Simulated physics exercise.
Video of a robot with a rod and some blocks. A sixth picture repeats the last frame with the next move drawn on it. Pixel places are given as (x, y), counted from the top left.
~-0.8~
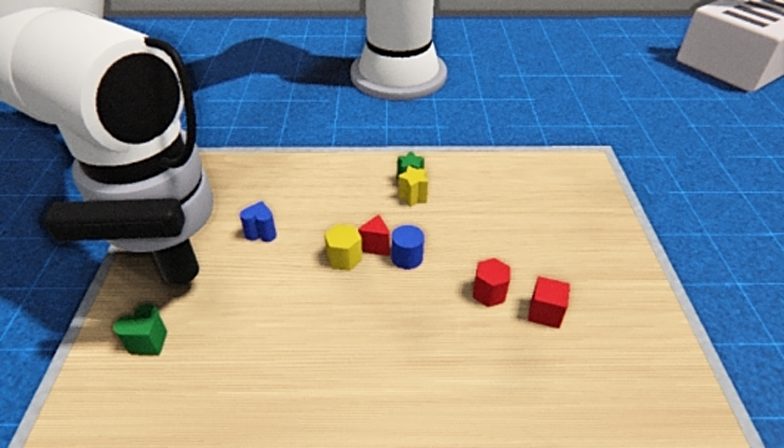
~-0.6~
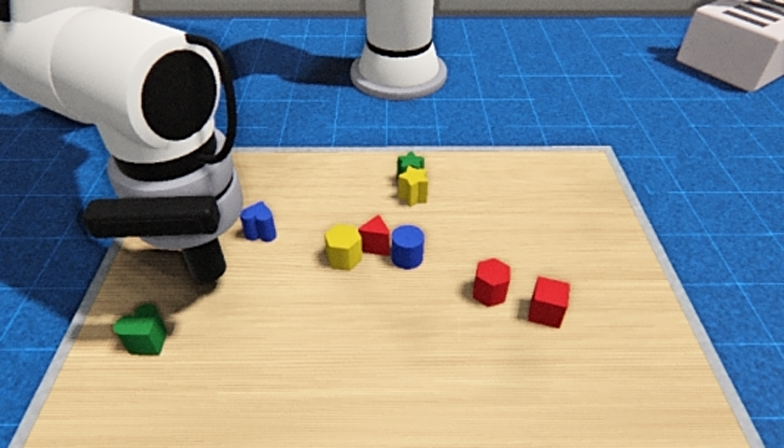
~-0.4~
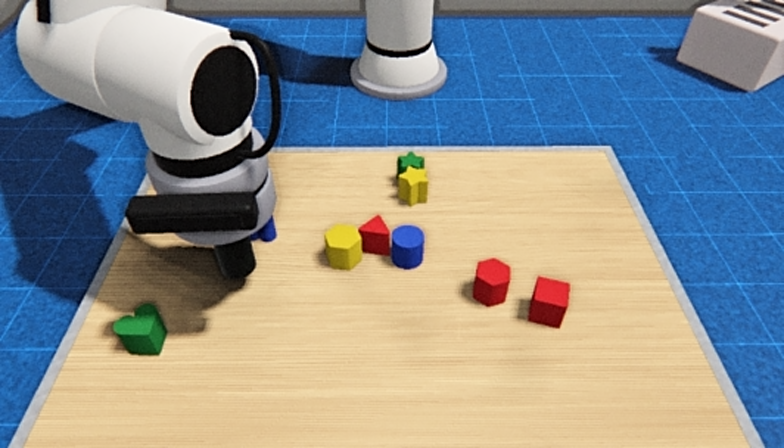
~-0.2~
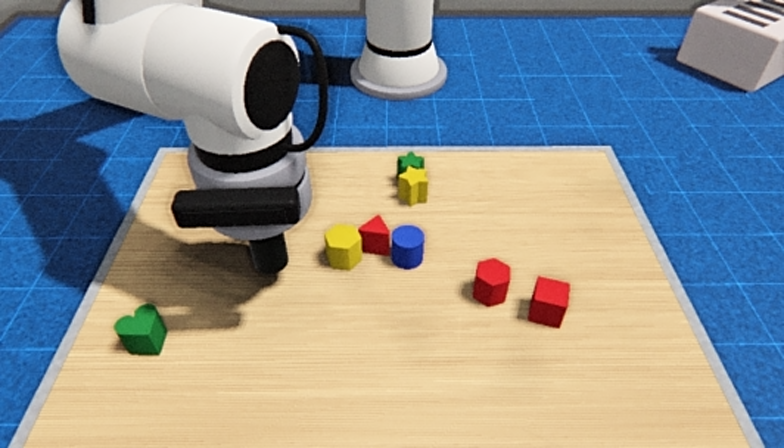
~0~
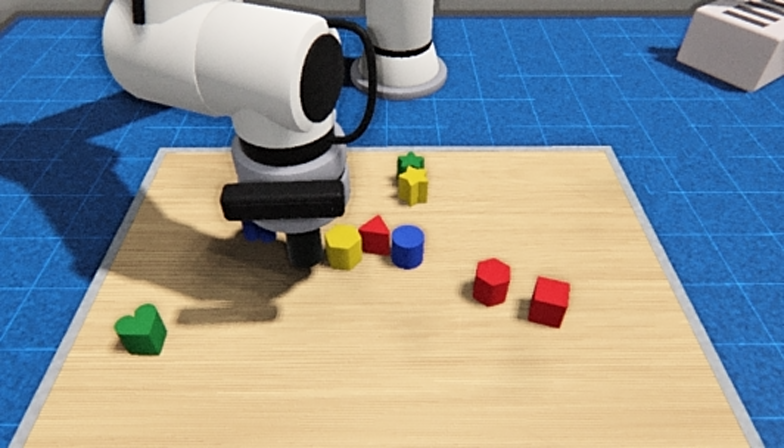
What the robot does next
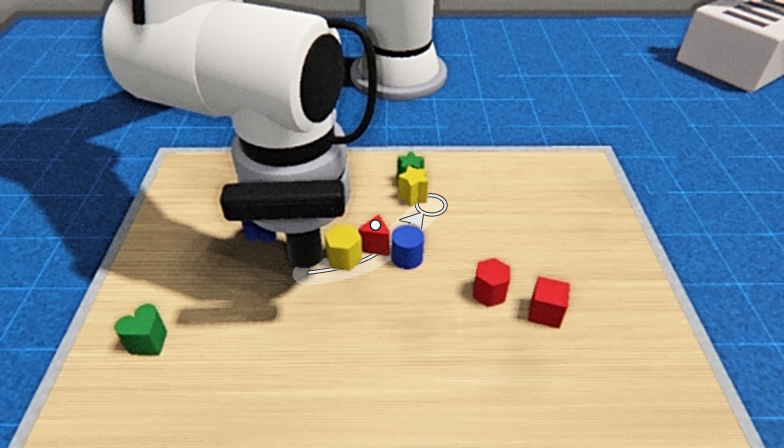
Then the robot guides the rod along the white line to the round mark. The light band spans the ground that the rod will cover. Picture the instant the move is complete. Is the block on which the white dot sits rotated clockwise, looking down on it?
I'd say yes.
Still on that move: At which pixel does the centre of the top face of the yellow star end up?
Most likely (433, 149).
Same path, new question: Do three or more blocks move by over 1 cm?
The answer is yes.
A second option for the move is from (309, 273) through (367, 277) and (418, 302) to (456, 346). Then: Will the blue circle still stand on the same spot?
In short: Yes.
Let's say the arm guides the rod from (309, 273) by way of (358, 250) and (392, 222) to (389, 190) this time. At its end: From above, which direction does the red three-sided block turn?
From above, the turn goes clockwise.
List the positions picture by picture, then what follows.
The first frame shows lower end of the rod at (182, 272), tops of blocks, yellow hexagonal block at (342, 235), red three-sided block at (375, 225), blue circle at (408, 235), green star at (411, 159), yellow star at (415, 175).
The second frame shows rod at (209, 270), blocks as before.
The third frame shows rod at (239, 267), blocks as before.
The fourth frame shows rod at (272, 262), blocks as before.
The fifth frame shows rod at (307, 256), yellow hexagonal block at (342, 235), red three-sided block at (375, 225), blue circle at (408, 235), green star at (411, 159), yellow star at (415, 175).
The drawn path runs from (309, 273) by way of (364, 260) and (402, 233) to (431, 205); the dot is on the red three-sided block.
On the path given first. One third of the way, rod at (364, 243); yellow hexagonal block at (376, 215), turned 55° anticlockwise; red three-sided block at (400, 209), turned 65° clockwise.
Two thirds of the way, rod at (403, 216); yellow hexagonal block at (407, 190), turned 60° anticlockwise; red three-sided block at (432, 188), turned 55° clockwise; blue circle at (421, 231); green star at (411, 158); yellow star at (417, 172), turned 15° anticlockwise.
At the end, rod at (432, 189); yellow hexagonal block at (431, 164), turned 75° anticlockwise; red three-sided block at (459, 174), turned 125° clockwise; blue circle at (421, 231); green star at (410, 144), turned 75° anticlockwise; yellow star at (433, 149), turned 45° anticlockwise.
